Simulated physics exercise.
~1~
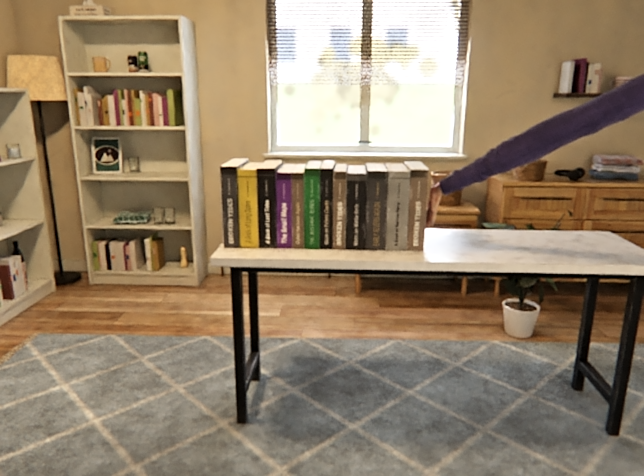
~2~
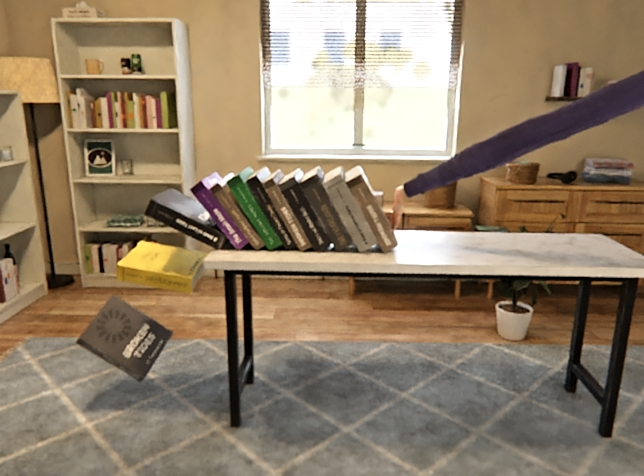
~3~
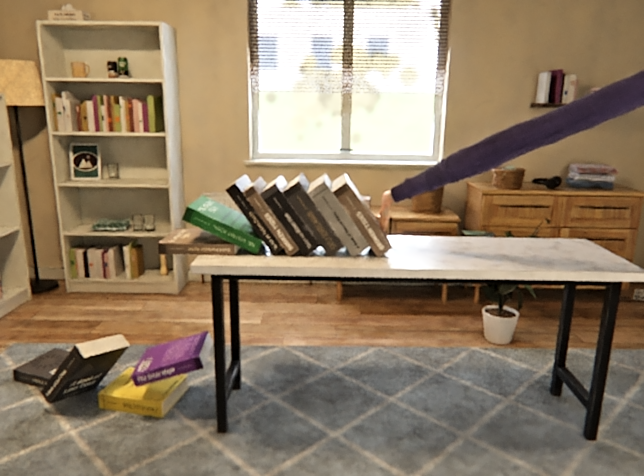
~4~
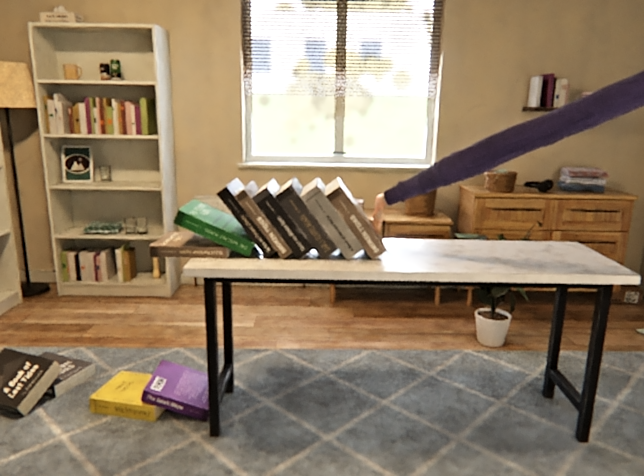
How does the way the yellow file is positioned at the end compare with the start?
At the start the yellow file stands upright in the row on the table, but by the end it is lying on its side on the rug.
